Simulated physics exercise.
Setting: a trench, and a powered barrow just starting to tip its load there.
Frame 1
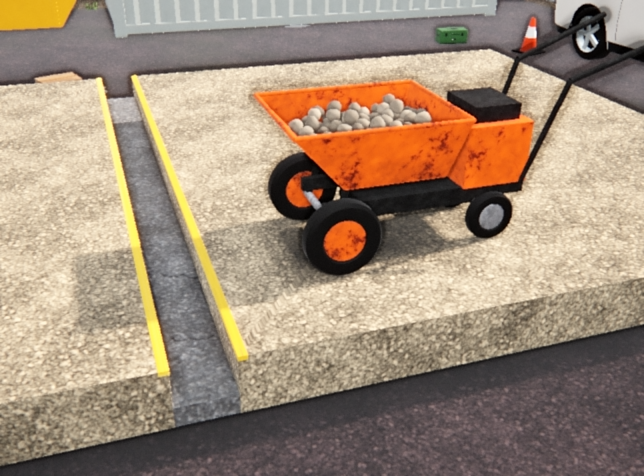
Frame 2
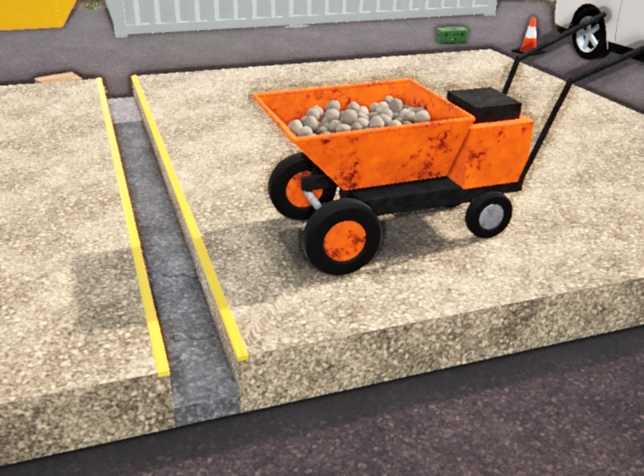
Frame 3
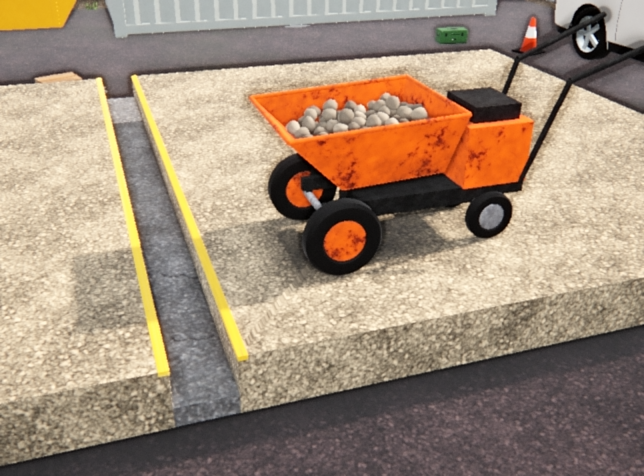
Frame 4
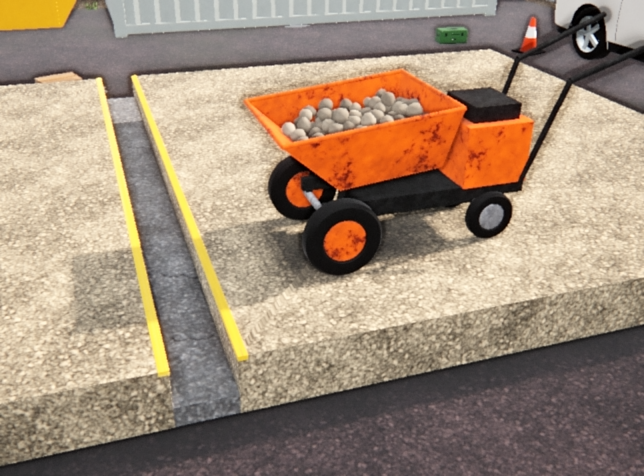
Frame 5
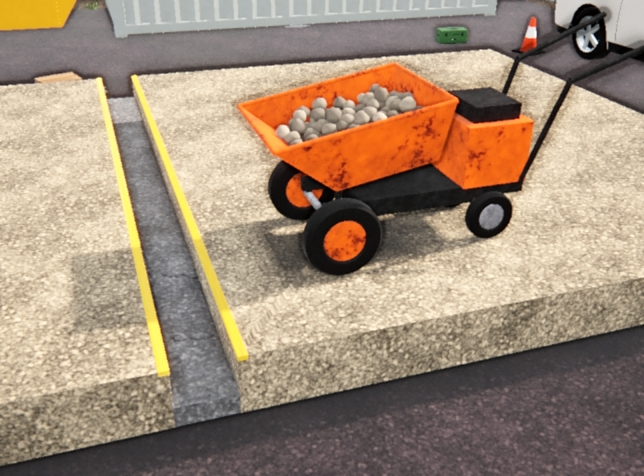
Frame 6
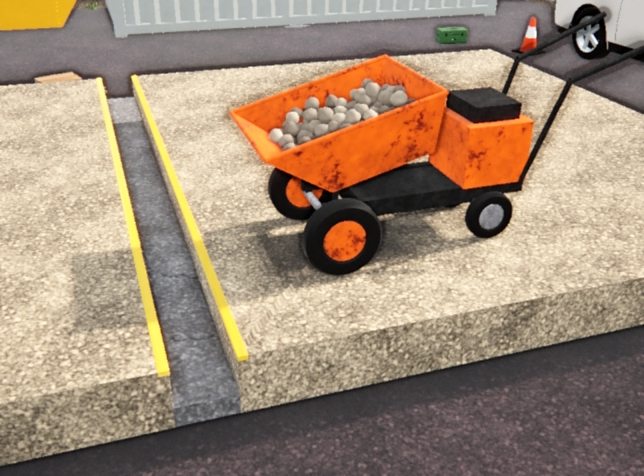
An orange powered barrow loaded with rounded stones standing beside a narrow yellow-edged trench, its skip gradually tilting toward the left.
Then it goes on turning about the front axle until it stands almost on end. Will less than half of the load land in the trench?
No, most of it does.
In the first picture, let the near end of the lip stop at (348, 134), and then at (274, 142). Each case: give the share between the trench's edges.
Result: 30 in a hundred, then 70 in a hundred.
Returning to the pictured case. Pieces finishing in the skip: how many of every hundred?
20 %, about.
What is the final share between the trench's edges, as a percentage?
Around 70 per cent.
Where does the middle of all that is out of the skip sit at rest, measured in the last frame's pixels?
The centre settles at about (174, 285).
Shortly afterwards, skip tipped steeply; the whole lot in the skip.
Next, skip tipped right over; the bulk in the skip; only a few short of the trench; near a quarter in or heaped over the trench.
Some moments later, skip tipped right over; near a quarter in the skip; only a few short of the trench; near two thirds in or heaped over the trench; only a few beyond it.
In the end, skip tipped right over; near a quarter in the skip; only a few short of the trench; the bulk in or heaped over the trench; a little beyond it.
